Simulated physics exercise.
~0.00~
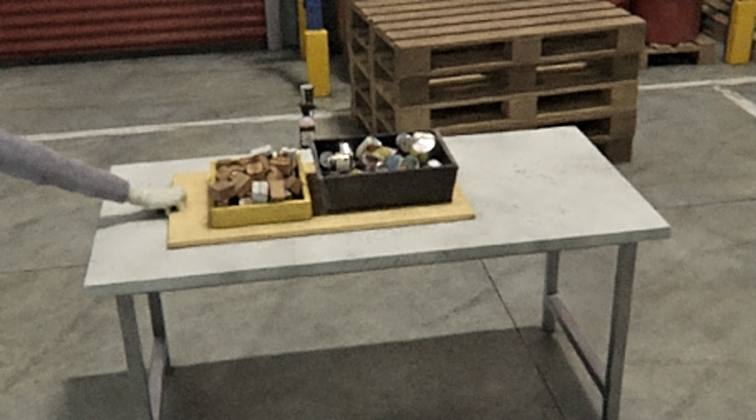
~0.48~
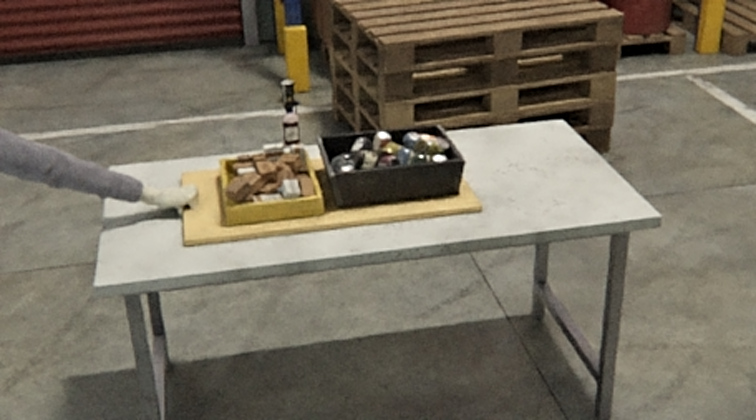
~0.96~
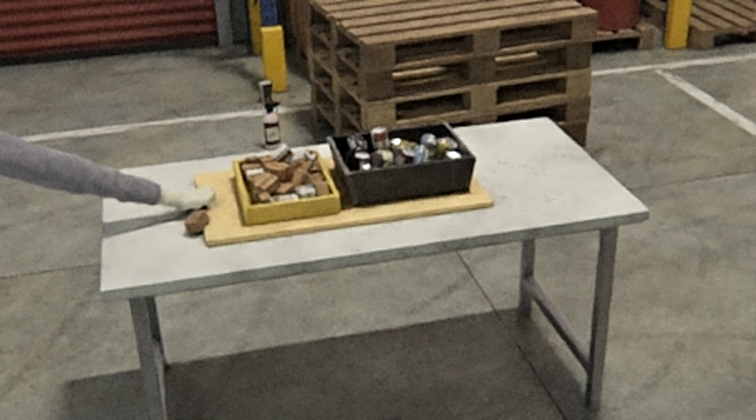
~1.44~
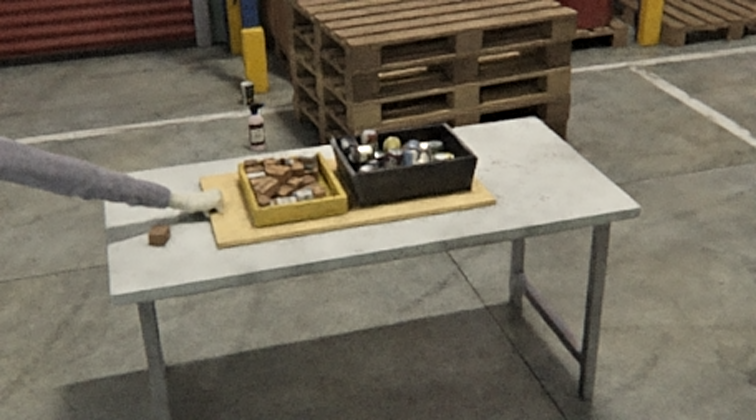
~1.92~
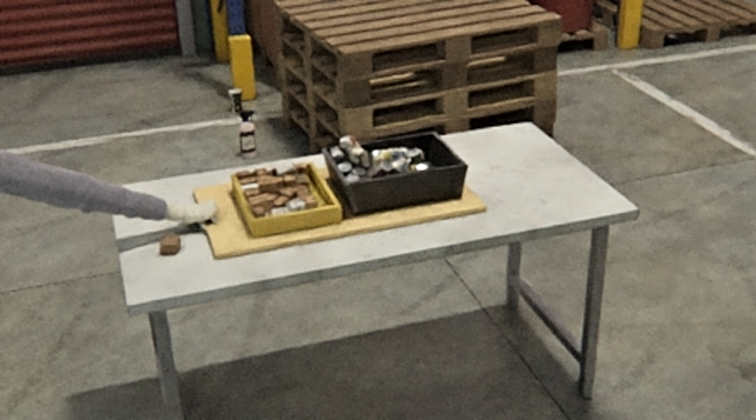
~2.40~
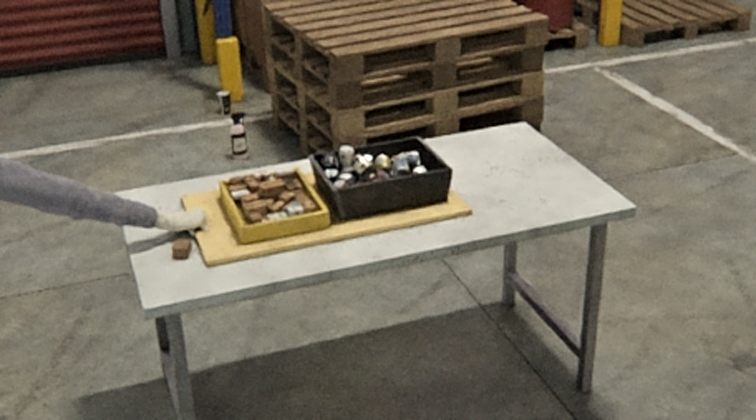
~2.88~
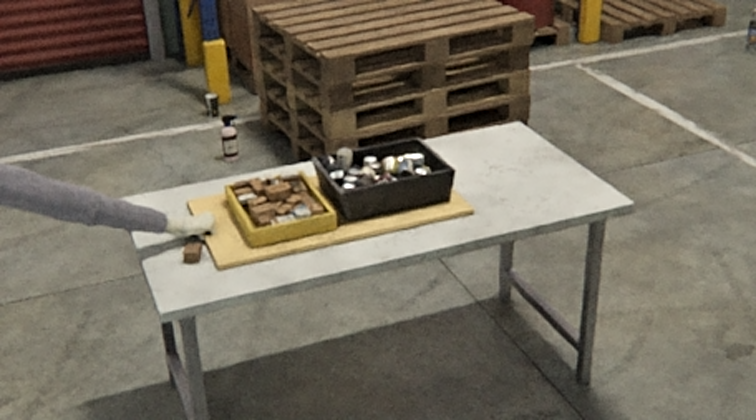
A gloved hand shook a board on a table from side to side, carrying a yellow tray of small brown parcels and a black tray of mini cans; one parcel left the yellow tray and ended on the tabletop near the hand, the rest staying in.
